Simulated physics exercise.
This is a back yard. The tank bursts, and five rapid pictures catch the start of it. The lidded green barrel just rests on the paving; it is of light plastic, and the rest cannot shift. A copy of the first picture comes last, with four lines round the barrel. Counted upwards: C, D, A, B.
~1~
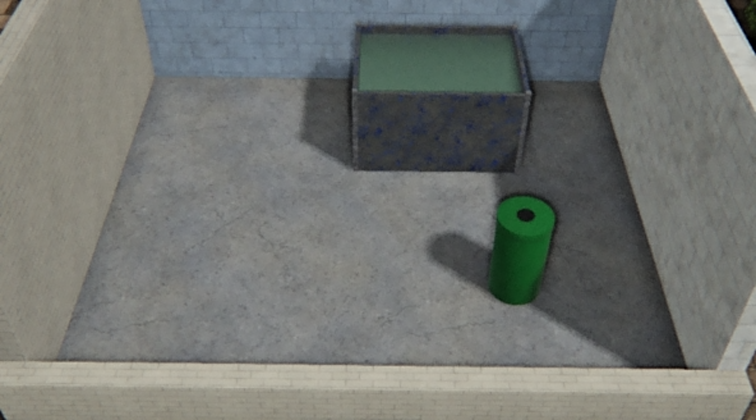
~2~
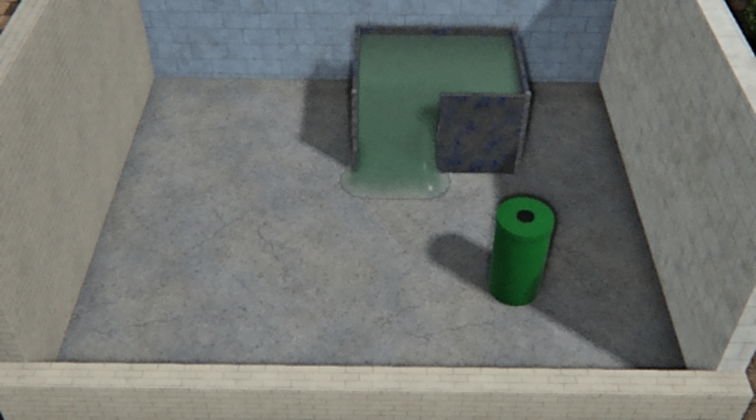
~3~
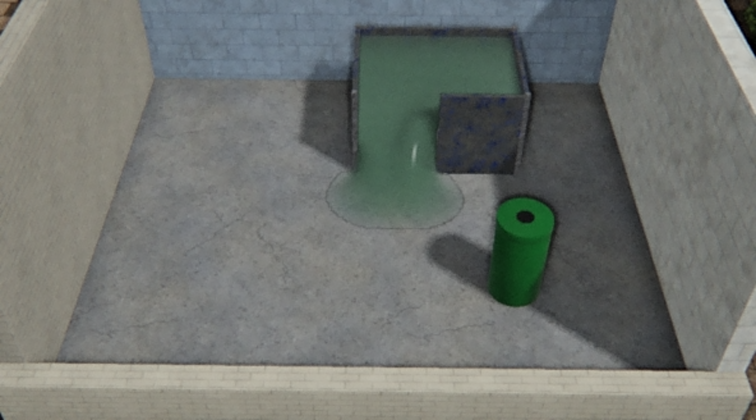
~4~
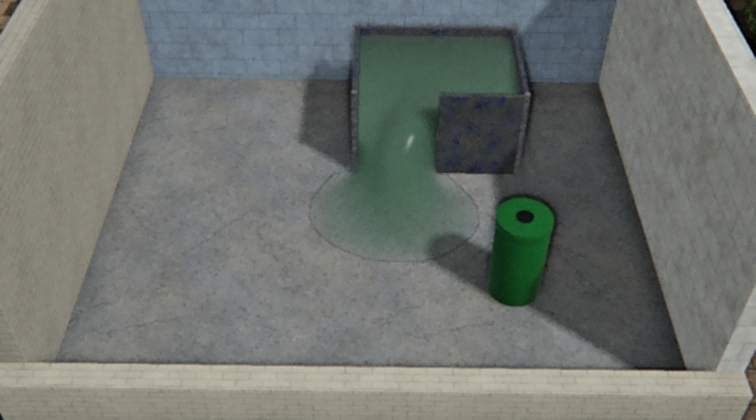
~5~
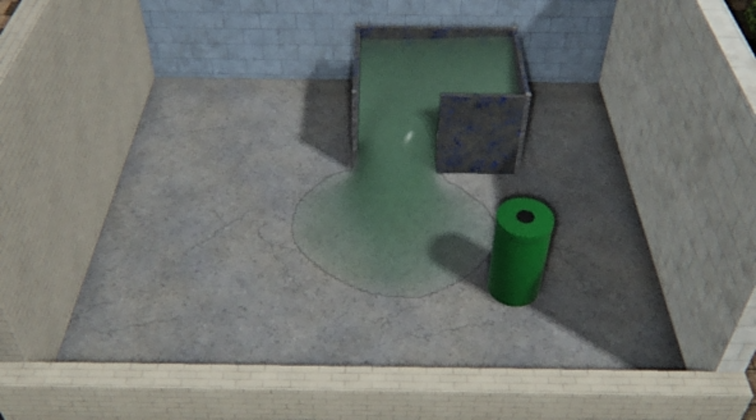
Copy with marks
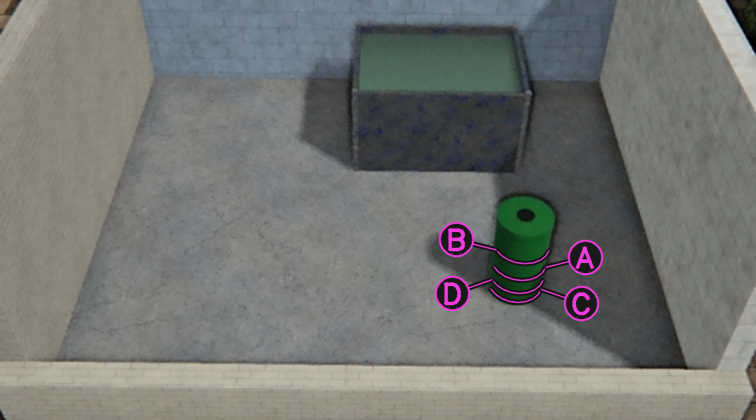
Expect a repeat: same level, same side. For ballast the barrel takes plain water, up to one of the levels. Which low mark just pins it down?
The answer is line D.
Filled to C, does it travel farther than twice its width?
Yes, it does.
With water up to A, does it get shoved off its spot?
No, not at all.
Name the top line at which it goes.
That would be C.
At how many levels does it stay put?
Three of them.
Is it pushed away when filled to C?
Yes.
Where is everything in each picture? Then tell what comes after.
In the first picture, lid of the green barrel at (526, 216); tank full, its middle at (438, 64).
In the second picture, 2 % of the ground under water, its edge towards the barrel at (434, 187).
In the third picture, 4 % of the ground under water, its edge towards the barrel at (429, 222).
In the fourth picture, 7 % of the ground under water, its edge towards the barrel at (442, 248).
In the fifth picture, lid of the green barrel at (525, 217); 11 % of the ground under water, its edge towards the barrel at (469, 261).
In magenta, A at (521, 280); B at (524, 263); C at (517, 302); D at (519, 293); from the bottom up C, D, A, B.
For line A, it does not move.
For line B, it does not move.
For line C, it is pushed about 4 times its own width away.
For line D, it does not move.
